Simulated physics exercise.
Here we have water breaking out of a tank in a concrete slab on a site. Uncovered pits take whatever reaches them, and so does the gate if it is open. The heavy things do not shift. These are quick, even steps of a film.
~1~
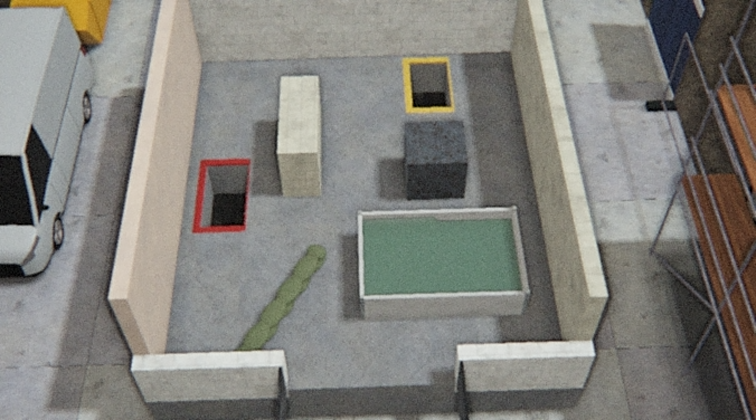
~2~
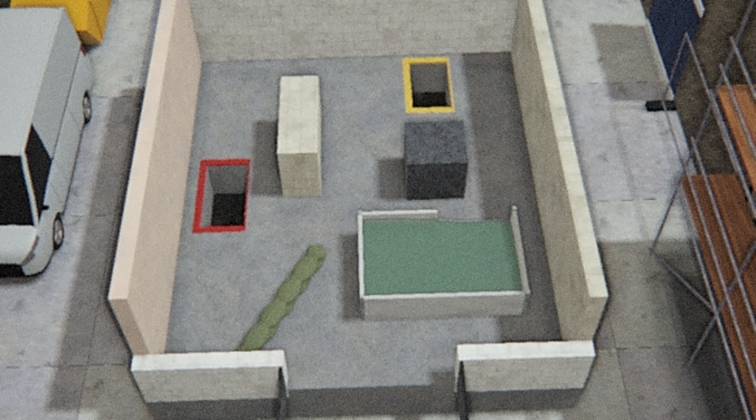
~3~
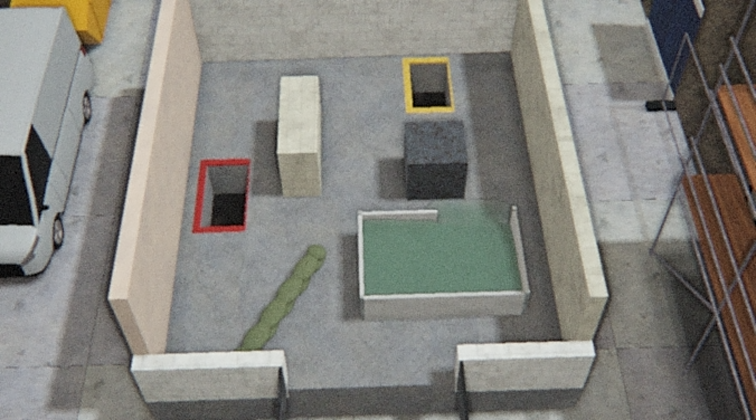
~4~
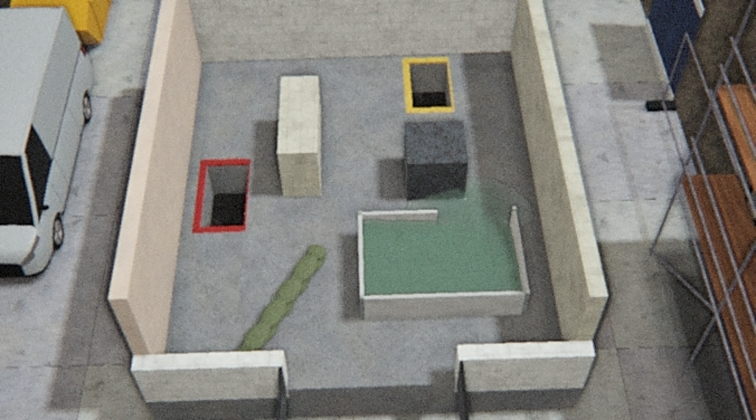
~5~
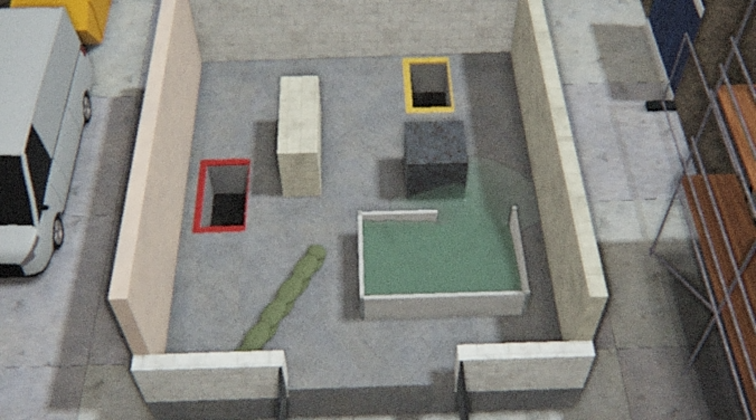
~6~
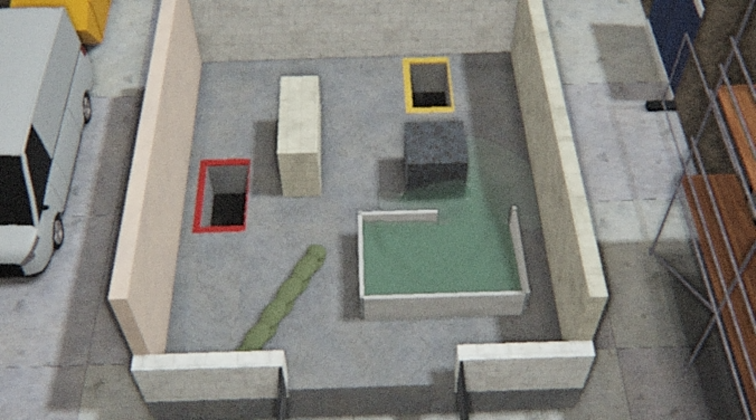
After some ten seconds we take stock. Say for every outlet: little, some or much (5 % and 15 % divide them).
The gate takes less than 5 %; the red pit takes between 5 and 15 %; the yellow pit takes more than 15 %.
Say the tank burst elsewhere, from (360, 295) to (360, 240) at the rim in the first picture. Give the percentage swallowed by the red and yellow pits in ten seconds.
In per cent: Red 15, yellow 2.
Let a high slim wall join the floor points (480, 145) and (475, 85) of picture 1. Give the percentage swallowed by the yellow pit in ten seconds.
Per cent: Yellow 35.
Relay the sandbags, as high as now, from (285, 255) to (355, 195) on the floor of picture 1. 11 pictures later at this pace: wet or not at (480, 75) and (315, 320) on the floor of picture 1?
In turn: Awash, not flooded.
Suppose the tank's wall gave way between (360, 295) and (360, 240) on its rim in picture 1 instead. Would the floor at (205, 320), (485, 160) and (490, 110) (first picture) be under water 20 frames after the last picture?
One after the other: Under water, dry, clear.
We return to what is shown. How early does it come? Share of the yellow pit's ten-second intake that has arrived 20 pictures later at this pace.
Roughly 20 per cent.
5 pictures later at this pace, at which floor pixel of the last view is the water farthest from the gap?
At about (469, 69).
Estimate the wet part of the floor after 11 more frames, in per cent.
About 30 per cent.
A moment on, water covers 20 % of the floor; the gate 0 %, the red pit 0 %, the yellow pit 0 %.
Next, water covers 30 % of the floor; the gate 0 %, the red pit 0 %, the yellow pit 1 %.
Then, water covers 40 % of the floor; the gate 0 %, the red pit 2 %, the yellow pit 9 %.
Later, water covers 45 % of the floor; the gate 0 %, the red pit 6 %, the yellow pit 28 %.
In the end, water covers 60 % of the floor; the gate 0 %, the red pit 10 %, the yellow pit 43 %.
